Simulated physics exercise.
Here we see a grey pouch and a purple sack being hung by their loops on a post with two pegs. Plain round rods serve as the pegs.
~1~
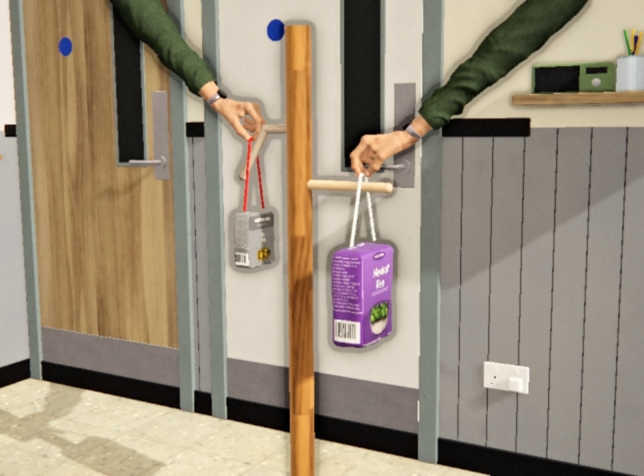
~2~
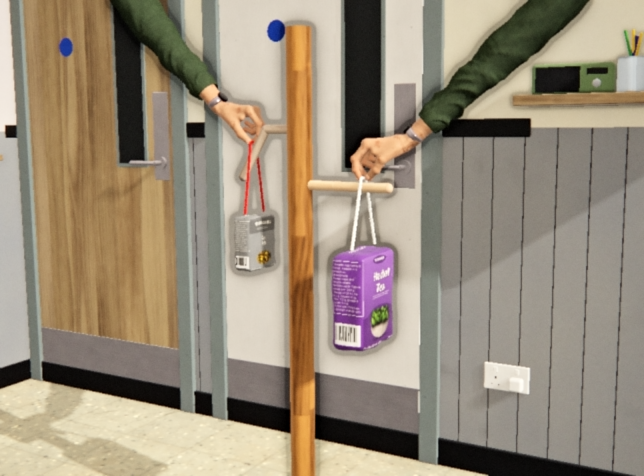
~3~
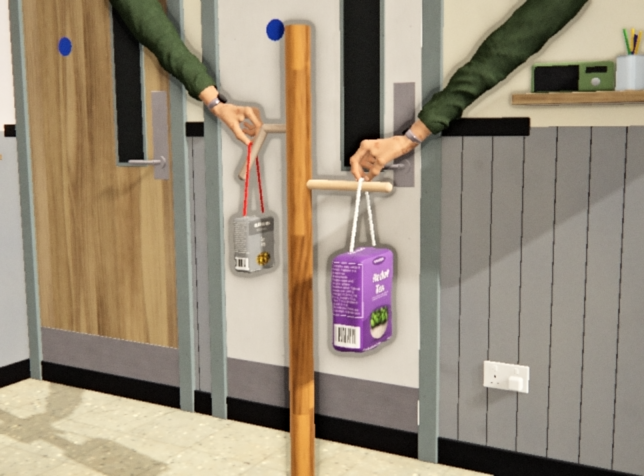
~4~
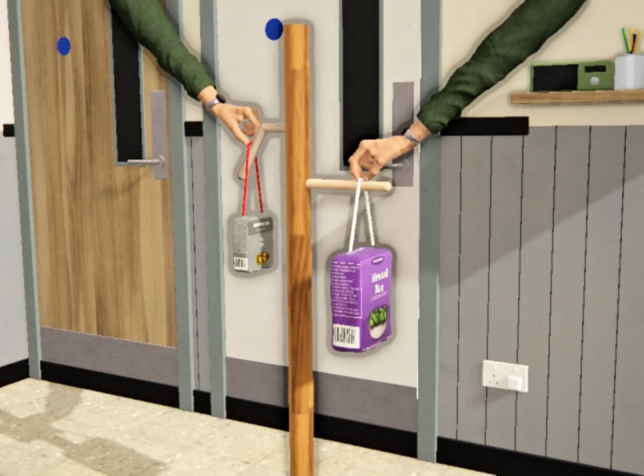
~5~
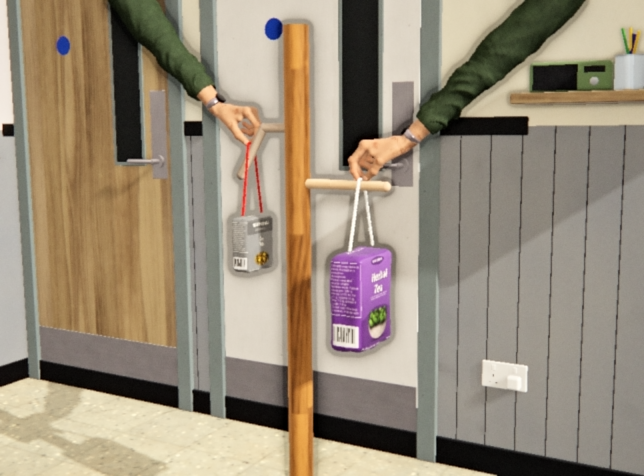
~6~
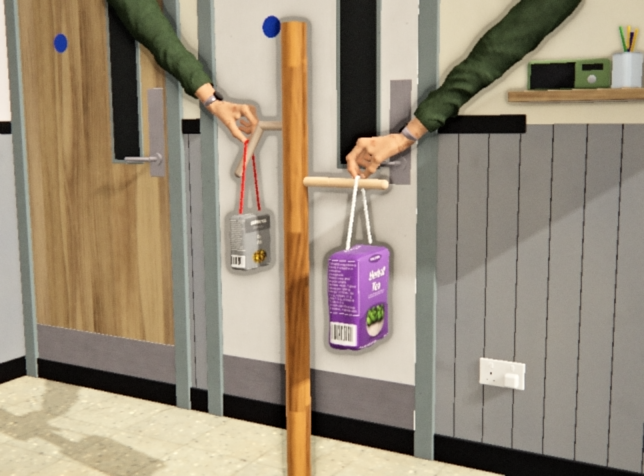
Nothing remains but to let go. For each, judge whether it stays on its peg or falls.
The grey pouch falls, the purple sack stays on.
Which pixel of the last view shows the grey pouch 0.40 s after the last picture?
At that moment it is at (254, 438).
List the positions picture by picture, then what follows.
In the first picture, grey pouch (255, 239); purple sack (363, 294); left peg tip (243, 176); right peg tip (387, 188).
In the second picture, grey pouch (255, 242); purple sack (363, 297).
In the third picture, grey pouch (254, 243); purple sack (363, 299).
In the fourth picture, grey pouch (253, 243); purple sack (362, 299).
In the fifth picture, grey pouch (253, 243); purple sack (361, 298).
In the sixth picture, grey pouch (251, 241); purple sack (359, 296); left peg tip (239, 173), sloping steeply down; right peg tip (383, 185), about level.
Then, 0.40 s on from there, grey pouch falling near (254, 438); purple sack still up near (359, 298).
Then, 0.66 s on from there, grey pouch on the floor; purple sack still up near (358, 298).
In the end, grey pouch on the floor; purple sack still up near (358, 298). The grey pouch drops to the floor and the purple sack remains on its peg.
